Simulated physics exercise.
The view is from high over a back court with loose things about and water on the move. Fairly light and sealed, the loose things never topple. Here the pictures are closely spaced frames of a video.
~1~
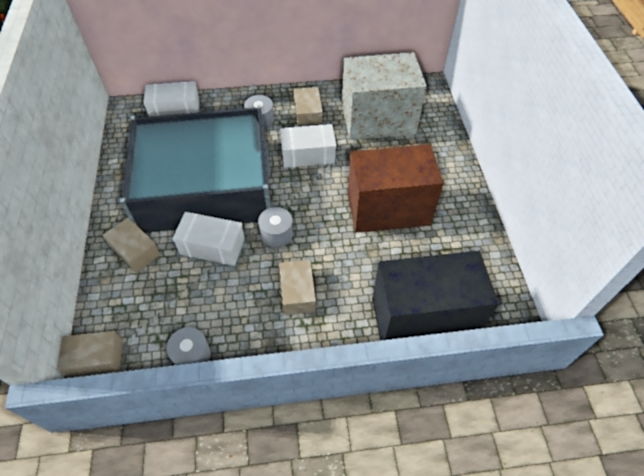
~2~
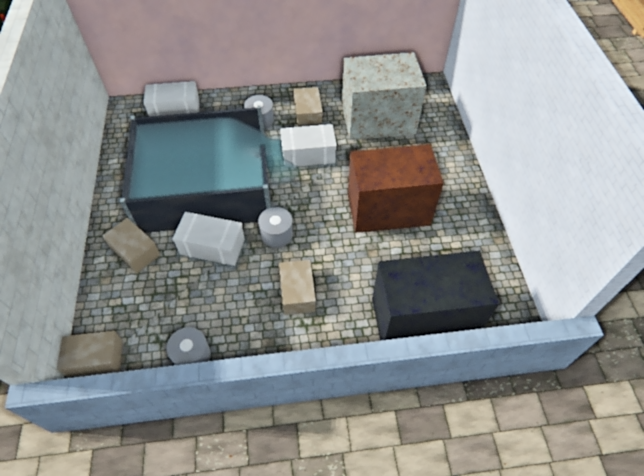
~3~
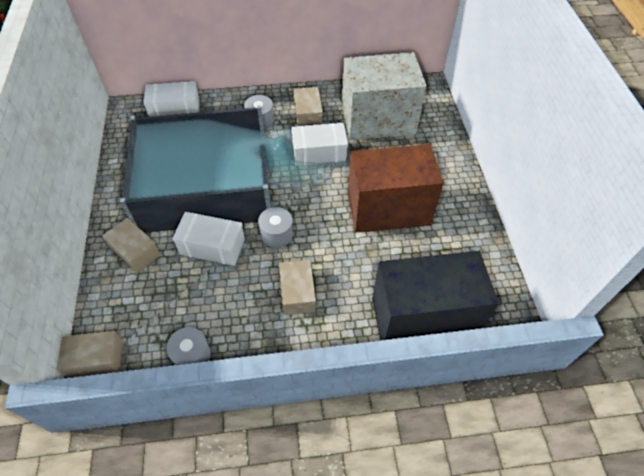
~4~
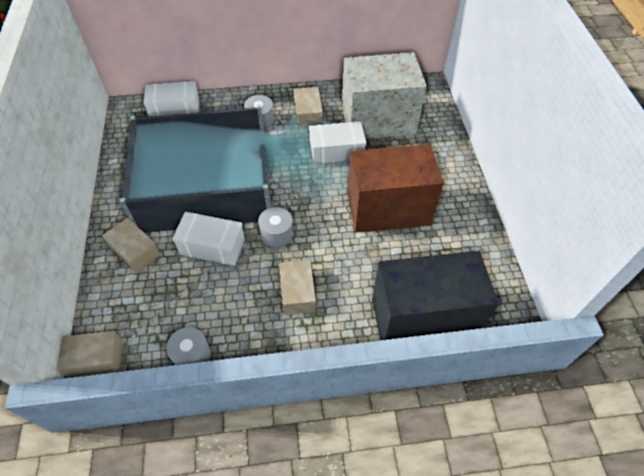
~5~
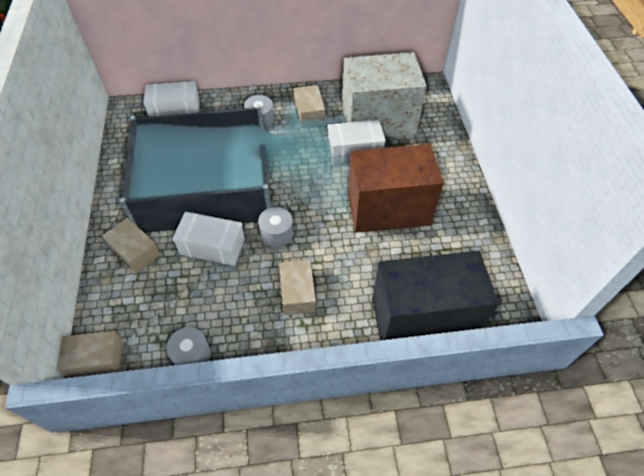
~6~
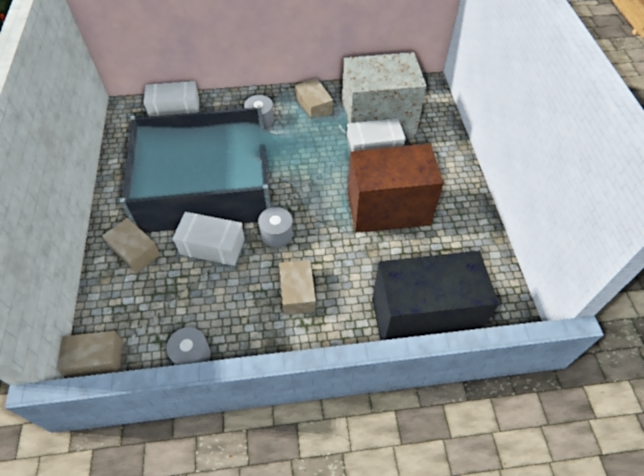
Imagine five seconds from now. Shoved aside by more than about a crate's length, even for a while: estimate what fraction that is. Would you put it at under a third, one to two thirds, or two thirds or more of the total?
Shy of a third.
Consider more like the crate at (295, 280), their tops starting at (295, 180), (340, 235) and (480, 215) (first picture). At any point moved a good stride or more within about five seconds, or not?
The first sits tight, the second sits tight, the third travels far.
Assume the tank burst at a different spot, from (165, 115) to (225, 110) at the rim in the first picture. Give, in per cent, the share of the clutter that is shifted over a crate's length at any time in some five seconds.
Near 50 %.
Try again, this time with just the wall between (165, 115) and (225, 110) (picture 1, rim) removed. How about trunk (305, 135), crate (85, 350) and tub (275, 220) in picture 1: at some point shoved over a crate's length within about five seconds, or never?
One after the other: Under that, swept aside, less than that.
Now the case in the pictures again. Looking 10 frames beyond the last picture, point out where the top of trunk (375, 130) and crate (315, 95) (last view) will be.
Roughly (453, 124), then (402, 75).
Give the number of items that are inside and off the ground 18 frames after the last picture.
The count is 2.
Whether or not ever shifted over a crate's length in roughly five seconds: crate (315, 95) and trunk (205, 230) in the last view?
In order: Went the distance, then did not reach it.
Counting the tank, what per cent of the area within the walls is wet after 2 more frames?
Close to 25 per cent, tank included.
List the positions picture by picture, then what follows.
In the first frame, a trunk at (307, 137), on the bottom; a crate at (308, 100) rests on the ground; 0 of 10 have shifted.
In the second frame, a trunk at (308, 137), on the bottom; a crate at (308, 100) rests on the ground; 0 of 10 have shifted.
In the third frame, a trunk at (319, 136) rests on the ground, close to its start; a crate at (308, 100) rests on the ground; 1 of 10 have shifted.
In the fourth frame, a trunk at (337, 134) rests on the ground, a stride from its start; a crate at (308, 100) rests on the ground; 1 of 10 have shifted.
In the fifth frame, a trunk at (356, 133) rests on the ground, a stride from its start; a crate at (309, 99) rests on the ground, close to its start; 1 of 10 have shifted.
In the sixth frame, a trunk at (376, 131) rests on the ground, a stride from its start; a crate at (314, 93), on the bottom, close to its start; 2 of 10 have shifted.
A moment on, 2 of 10 are well off their spots; 0 afloat.
Next, 2 of 10 are well off their spots; 1 afloat.
Later, 2 of 10 are well off their spots; 2 afloat.
In the end, 2 of 10 are well off their spots, and 2 have been at some point; 3 afloat.
